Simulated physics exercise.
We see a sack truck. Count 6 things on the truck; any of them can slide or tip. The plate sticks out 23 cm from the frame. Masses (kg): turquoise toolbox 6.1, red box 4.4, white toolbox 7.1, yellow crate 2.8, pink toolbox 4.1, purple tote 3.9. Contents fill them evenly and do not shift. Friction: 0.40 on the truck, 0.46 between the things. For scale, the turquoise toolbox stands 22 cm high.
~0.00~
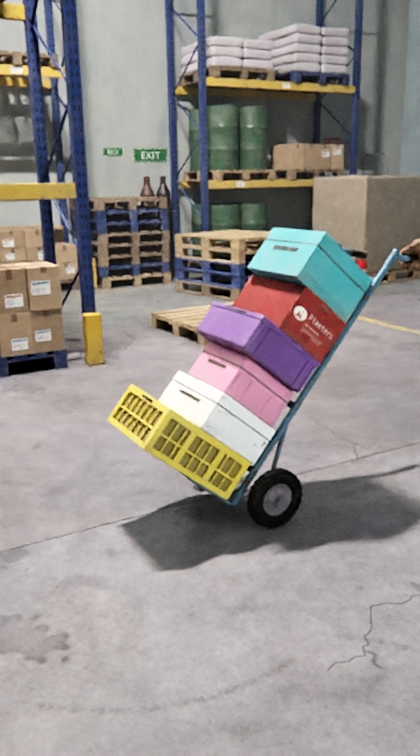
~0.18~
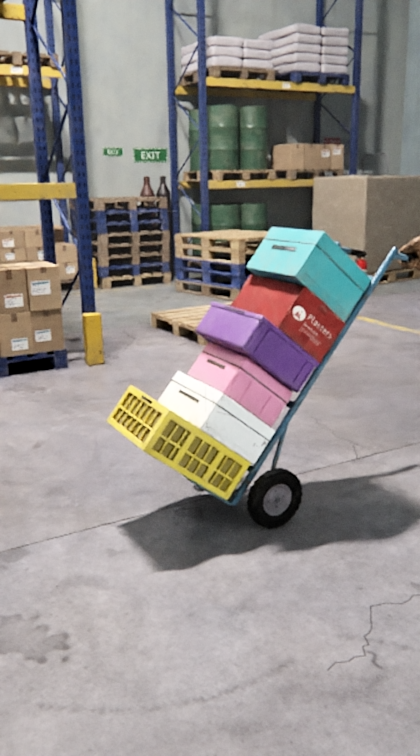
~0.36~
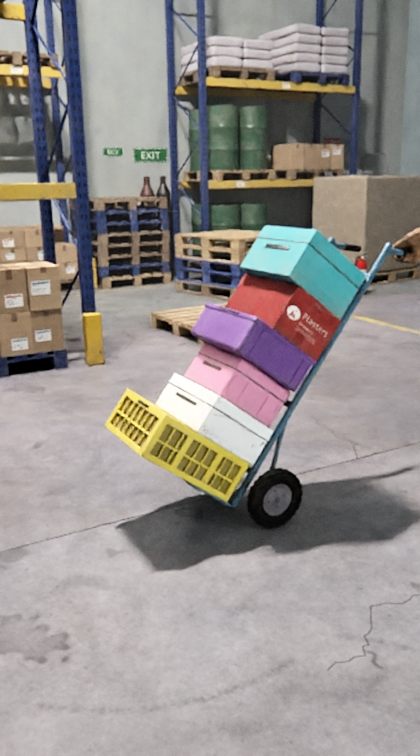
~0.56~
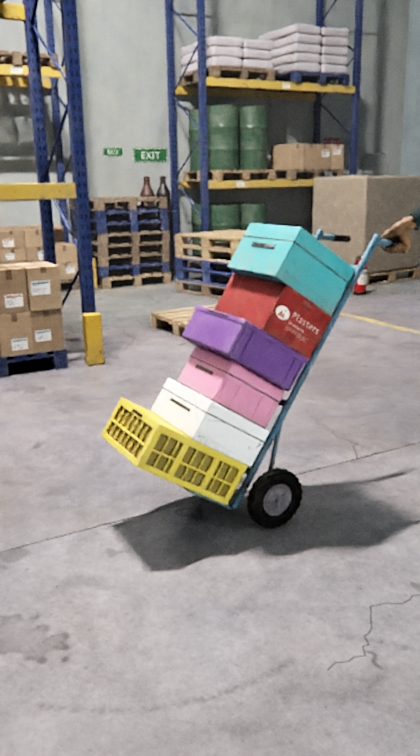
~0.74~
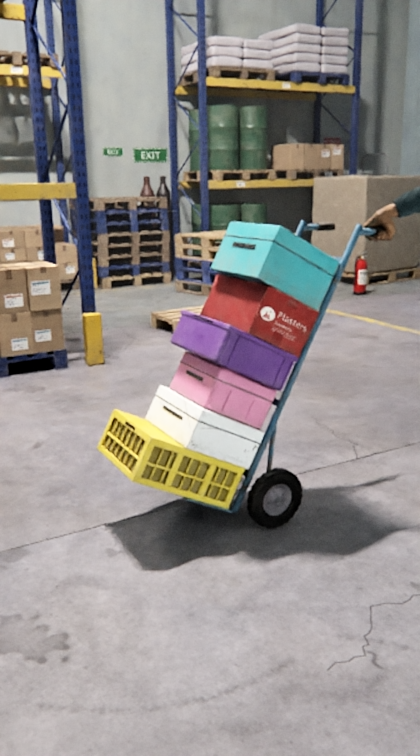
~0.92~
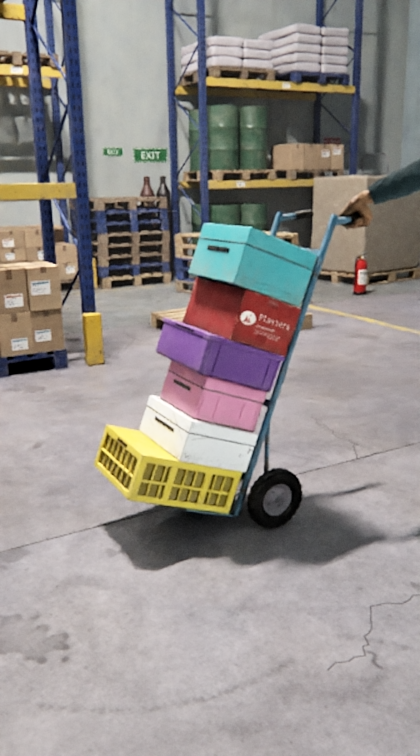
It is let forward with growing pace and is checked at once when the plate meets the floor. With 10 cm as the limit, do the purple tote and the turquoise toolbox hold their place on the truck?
The purple tote keeps its place, the turquoise toolbox keeps its place.
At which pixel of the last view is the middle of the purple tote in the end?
At about (174, 382).
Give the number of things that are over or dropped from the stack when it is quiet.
0 of them.
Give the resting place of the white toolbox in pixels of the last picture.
Around (181, 459).
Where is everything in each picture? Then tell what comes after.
In the first frame, 40° short of upright; purple tote (256, 347); turquoise toolbox (308, 274).
In the second frame, 40° short of upright; yellow crate (178, 442); pink toolbox (239, 384).
In the third frame, 38° short of upright; red box (280, 317); white toolbox (213, 418).
In the fourth frame, 34° short of upright; yellow crate (173, 450); pink toolbox (230, 386).
In the fifth frame, 28° short of upright; red box (257, 315); white toolbox (203, 426).
In the sixth frame, 22° short of upright; purple tote (217, 354); turquoise toolbox (251, 264).
By 1.42 s, truck upright; turquoise toolbox rocked 4° off its seat near (160, 284); purple tote rocked 4° off its seat near (165, 382); red box rocked 4° off its seat.
By 2.12 s, truck upright; turquoise toolbox rocked 5° off its seat near (156, 284); purple tote rocked 5° off its seat near (164, 382); red box rocked 5° off its seat.
When it is over (2.8 s), all 6 within 10 cm of the start. In the last view, purple tote near (174, 382), turquoise toolbox near (175, 284).
